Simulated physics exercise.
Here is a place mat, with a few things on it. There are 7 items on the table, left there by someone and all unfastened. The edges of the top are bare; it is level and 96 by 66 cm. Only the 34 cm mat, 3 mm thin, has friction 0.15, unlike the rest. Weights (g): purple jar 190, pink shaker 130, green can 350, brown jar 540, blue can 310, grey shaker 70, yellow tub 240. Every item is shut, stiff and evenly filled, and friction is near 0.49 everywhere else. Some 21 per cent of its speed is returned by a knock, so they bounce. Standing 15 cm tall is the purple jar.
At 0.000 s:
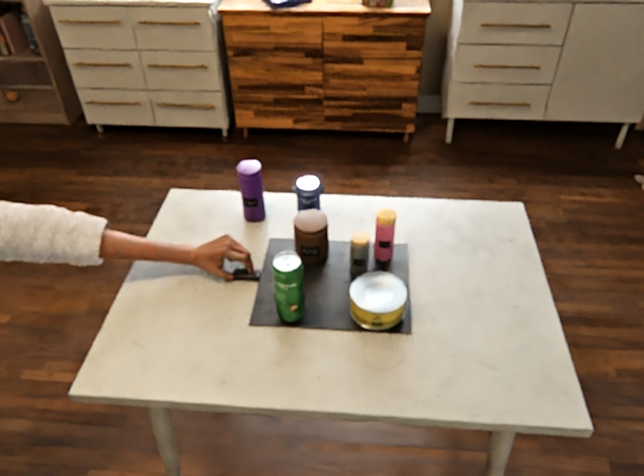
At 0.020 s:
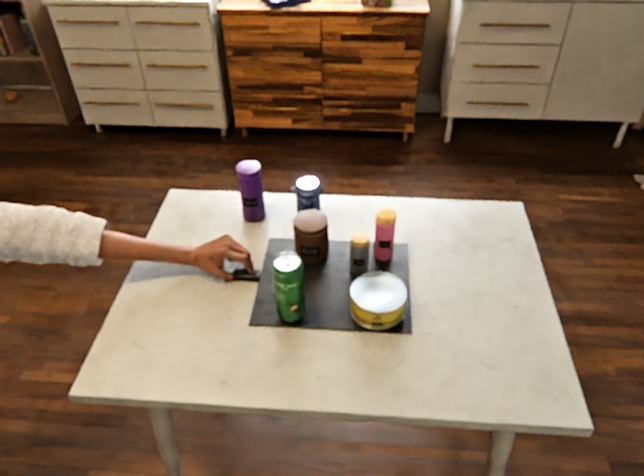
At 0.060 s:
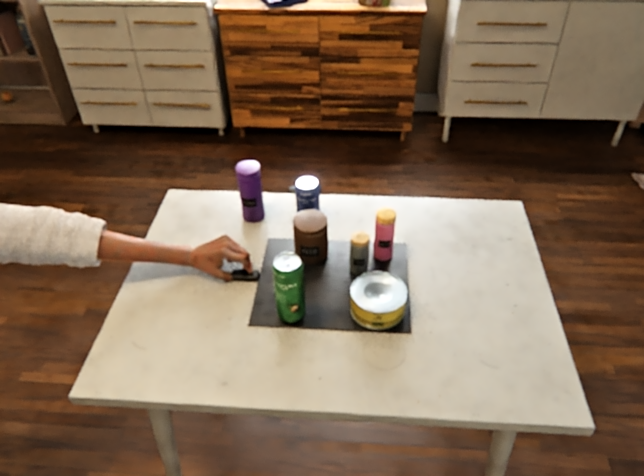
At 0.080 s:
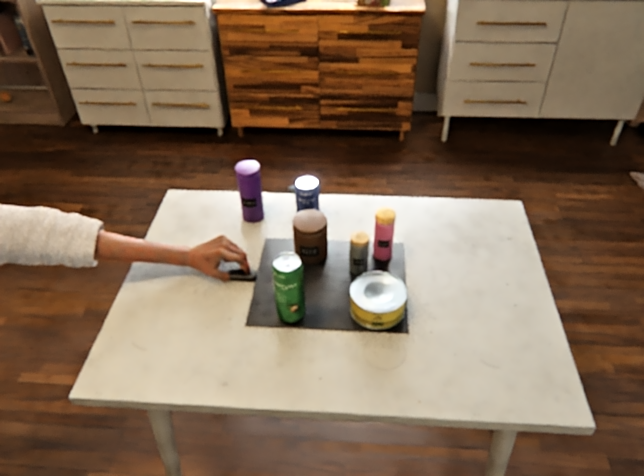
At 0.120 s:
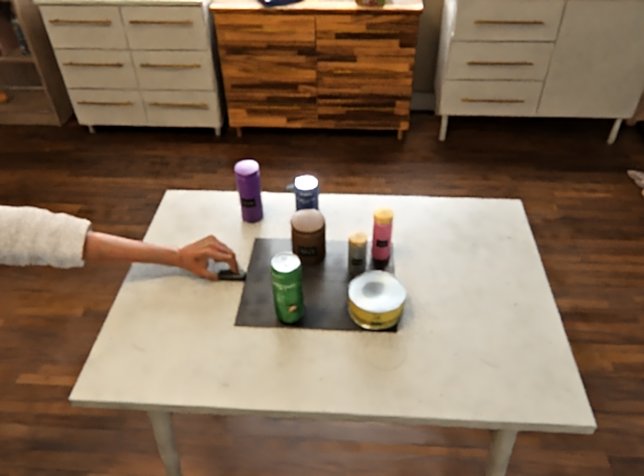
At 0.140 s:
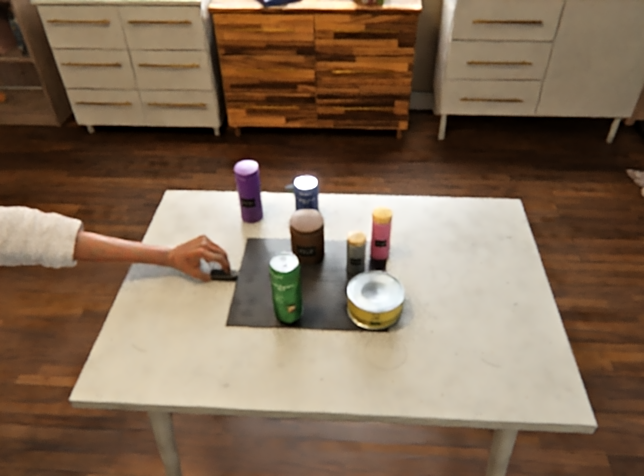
A hand in a pale fuzzy sleeve held the left edge of a dark mat on a table, then pulled it slightly left, while the cans, jars and shakers on it shifted only a tiny bit.
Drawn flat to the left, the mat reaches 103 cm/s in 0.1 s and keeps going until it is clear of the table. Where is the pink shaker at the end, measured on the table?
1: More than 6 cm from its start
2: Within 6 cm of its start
The answer is 2.
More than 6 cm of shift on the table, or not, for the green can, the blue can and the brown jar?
Here is how it goes: The green can moves off; next, the blue can remains near its start; last, the brown jar moves off.
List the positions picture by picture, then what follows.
Mat pulled 0 cm; pink shaker (385, 235); purple jar (252, 192), in the first picture.
Mat pulled 0 cm; brown jar (311, 237); blue can (308, 202), in the second picture.
Mat pulled 0 cm; grey shaker (360, 253); yellow tub (378, 300), in the third picture.
Mat pulled 1 cm; purple jar (250, 192); green can (289, 289), in the fourth picture.
Mat pulled 3 cm; brown jar (309, 237); blue can (307, 201), in the fifth picture.
Mat pulled 5 cm; pink shaker (381, 234); grey shaker (356, 252), in the sixth picture.
Around 0.34 s, mat pulled 26 cm; pink shaker at 3° to upright near (373, 234); grey shaker at 8° to upright; green can shifted 7 cm.
Around 0.54 s, mat pulled 46 cm; pink shaker shifted 2 cm near (374, 234); green can shifted 18 cm; brown jar shifted 17 cm.
Finally (1.3 s), on their side or leaning hard on the table, green can; not toppled but over 6 cm from the start, brown jar; the other 5 still in place (within 6 cm). Final places as that camera would see them, pink shaker near (375, 235).
